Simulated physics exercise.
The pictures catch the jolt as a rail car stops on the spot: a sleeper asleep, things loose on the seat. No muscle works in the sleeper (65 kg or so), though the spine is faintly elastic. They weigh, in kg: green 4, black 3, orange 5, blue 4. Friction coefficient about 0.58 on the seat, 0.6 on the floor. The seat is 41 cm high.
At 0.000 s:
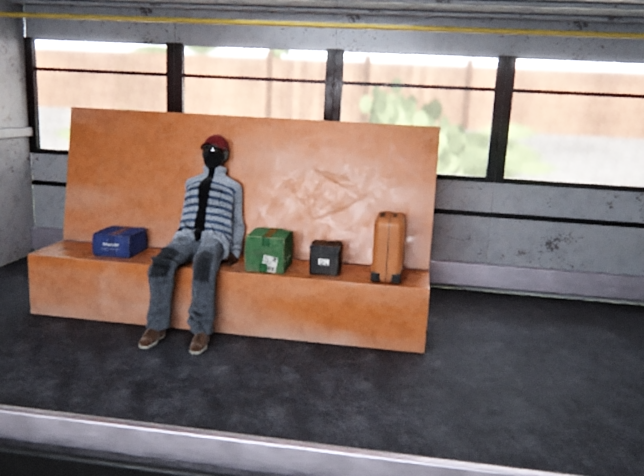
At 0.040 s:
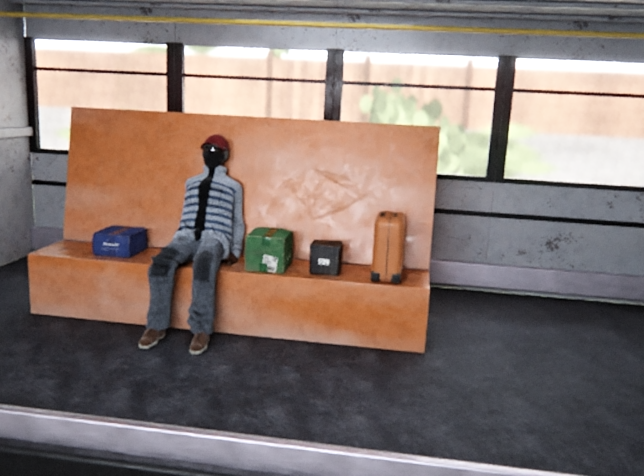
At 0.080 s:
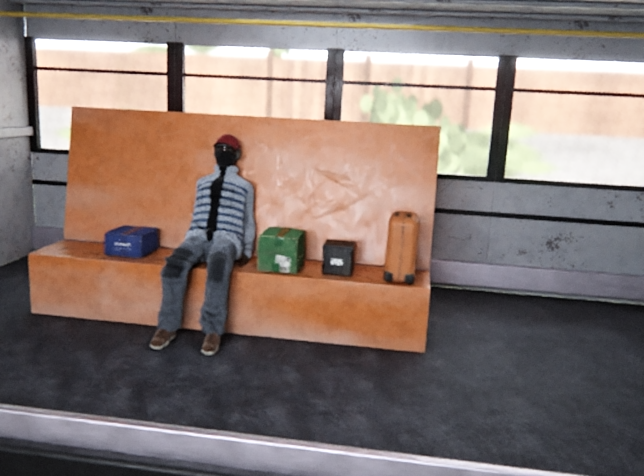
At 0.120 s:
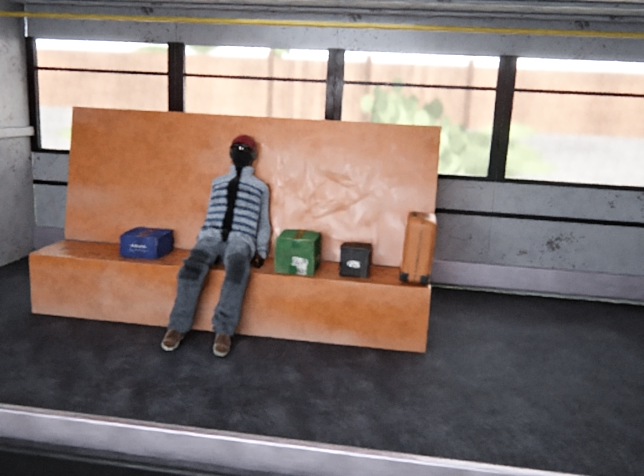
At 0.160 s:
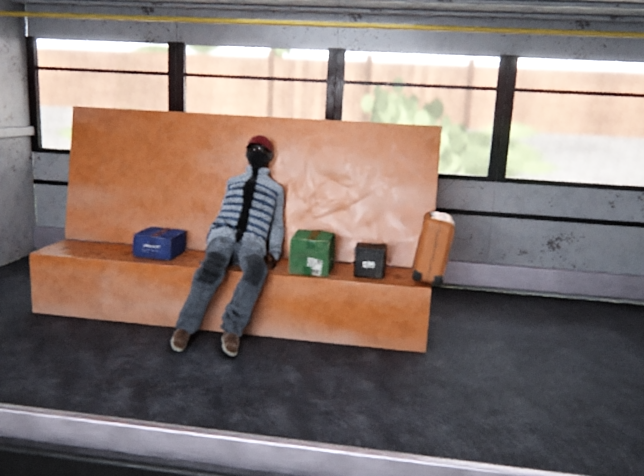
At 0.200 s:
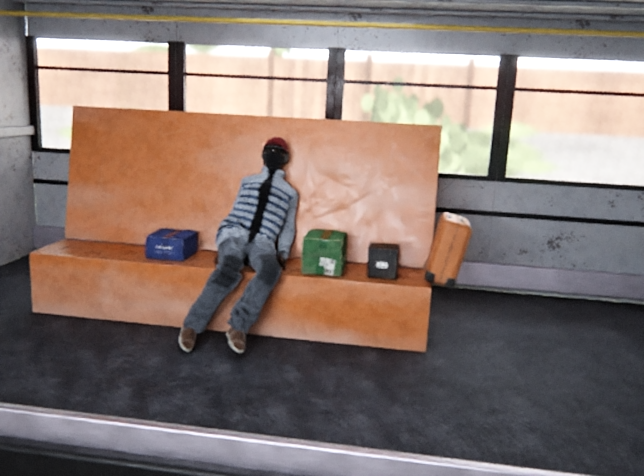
In a rail car, a seated figure and three boxes slide right along an orange bench, a suitcase tilting past its end.
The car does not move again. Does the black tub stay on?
In the end the black tub comes off.
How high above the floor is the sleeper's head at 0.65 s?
About 70 cm.
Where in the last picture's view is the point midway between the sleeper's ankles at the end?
Near (244, 334).
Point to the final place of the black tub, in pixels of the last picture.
Around (473, 332).
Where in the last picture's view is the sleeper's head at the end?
At about (376, 221).
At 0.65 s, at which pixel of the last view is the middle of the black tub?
At about (450, 285).
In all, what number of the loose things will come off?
The count is 2.
After 0.40 s the black tub is 3 cm short of the bench end, tilted 0°, near (427, 264) in the last picture's view.
After 0.65 s the black tub is 12 cm past the bench end, tilted 80°, near (450, 285) in the last picture's view.
After 1.05 s the black tub is 29 cm past the bench end, tilted 180°, near (473, 332) in the last picture's view.
At rest, 2.1 s, green holdall stays on; black tub drops off; orange case drops off; blue carton stays on; sleeper's hips keep to the seat.
